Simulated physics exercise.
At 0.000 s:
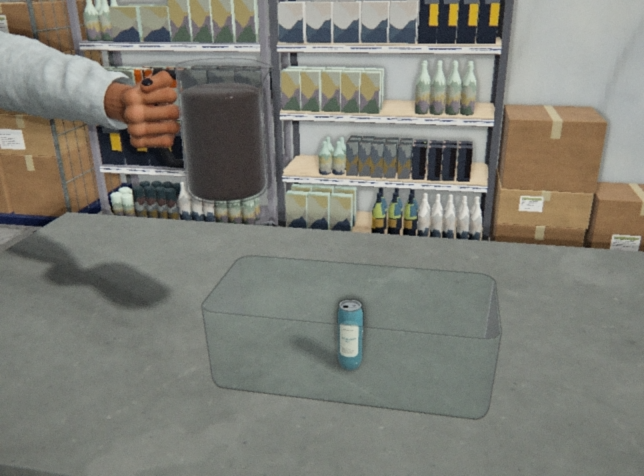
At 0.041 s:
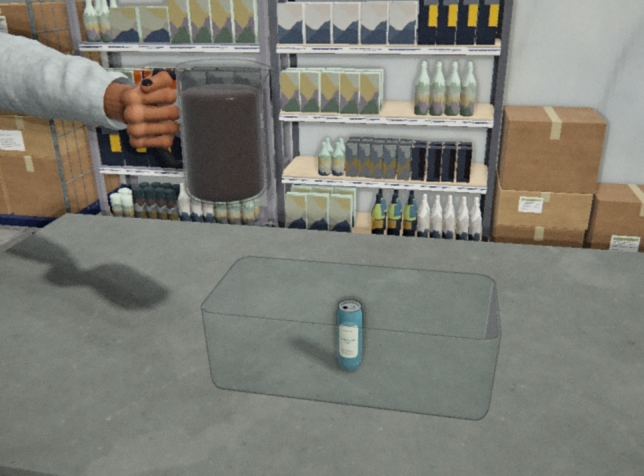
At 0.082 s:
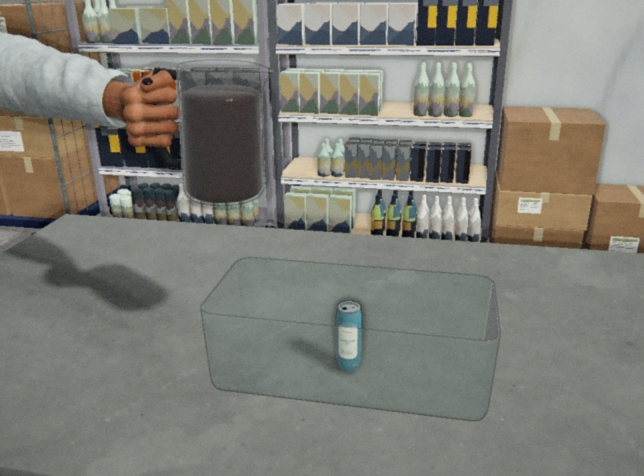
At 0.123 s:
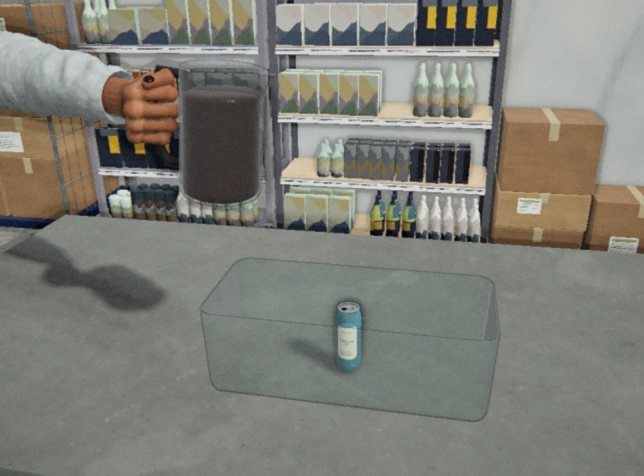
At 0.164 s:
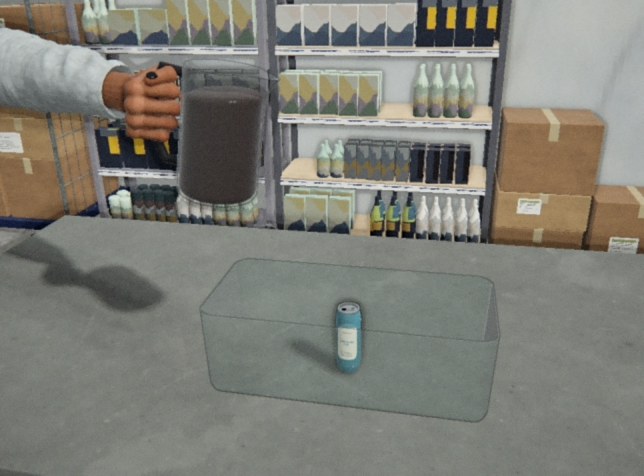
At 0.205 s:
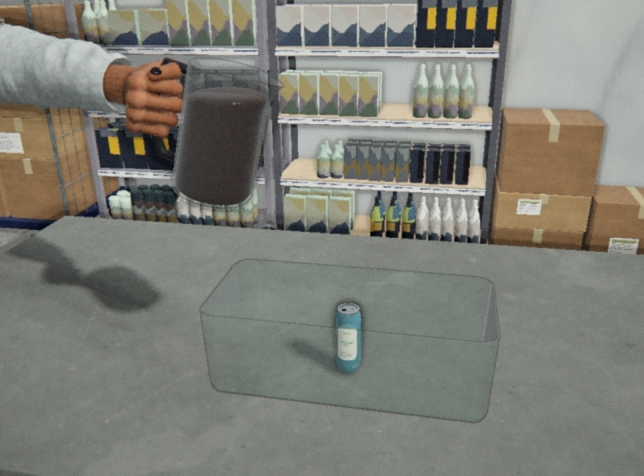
A hand slowly tilting a jug of dark coffee rightward above a counter, beside a clear oblong basin with a blue can.
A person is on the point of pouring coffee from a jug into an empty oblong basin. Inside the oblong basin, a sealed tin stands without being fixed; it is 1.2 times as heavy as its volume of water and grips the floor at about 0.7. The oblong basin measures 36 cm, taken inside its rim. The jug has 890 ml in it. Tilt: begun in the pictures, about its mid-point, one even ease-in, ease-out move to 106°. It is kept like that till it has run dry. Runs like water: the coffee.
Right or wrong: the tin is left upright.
Right.
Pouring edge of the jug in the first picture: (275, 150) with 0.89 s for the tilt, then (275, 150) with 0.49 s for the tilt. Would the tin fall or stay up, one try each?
Try 1: Tipped over; try 2: Tipped over.
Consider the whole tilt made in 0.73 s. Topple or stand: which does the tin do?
After the tilt, the tin is still standing.
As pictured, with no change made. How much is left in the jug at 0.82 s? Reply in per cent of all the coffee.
44 per cent or so.
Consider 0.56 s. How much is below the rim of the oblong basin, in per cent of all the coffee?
Some 0 per cent.
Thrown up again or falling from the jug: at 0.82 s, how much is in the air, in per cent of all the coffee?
It comes to some 28 percent of the total.
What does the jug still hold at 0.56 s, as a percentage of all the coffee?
Around 88 percent.
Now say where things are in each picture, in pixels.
It leans 0°; its right rim is at (272, 66); the coffee meets the walls at (186, 88) and (260, 90); the oblong basin's rim runs from (221, 281) to (497, 306); the tin's top is at (350, 308), in the first picture.
It leans 1°; its right rim is at (272, 68); the coffee meets the walls at (186, 89) and (259, 92), in the second picture.
It leans 2°; its right rim is at (273, 70); the coffee meets the walls at (186, 90) and (259, 93), in the third picture.
It leans 5°; its right rim is at (276, 74); the coffee meets the walls at (187, 91) and (260, 95), in the fourth picture.
It leans 9°; its right rim is at (279, 79); the coffee meets the walls at (189, 92) and (264, 96), in the fifth picture.
It leans 13°; its right rim is at (284, 85); the coffee meets the walls at (189, 106) and (267, 97), in the sixth picture.
Then, 0.56 s in, the tilt is 74° and 89 per cent is still to pour; the tin stands where it began.
Then, 0.82 s in, the tilt is 104° and 44 per cent is still to pour; the tin stands where it began.
Then, 1.09 s in, the tilt is 106° and 8 per cent is still to pour; the tin stands where it began.
Then, 1.39 s in, the tilt is 106° and 1 per cent is still to pour; the tin stands where it began.
Finally, the tin stands where it began.
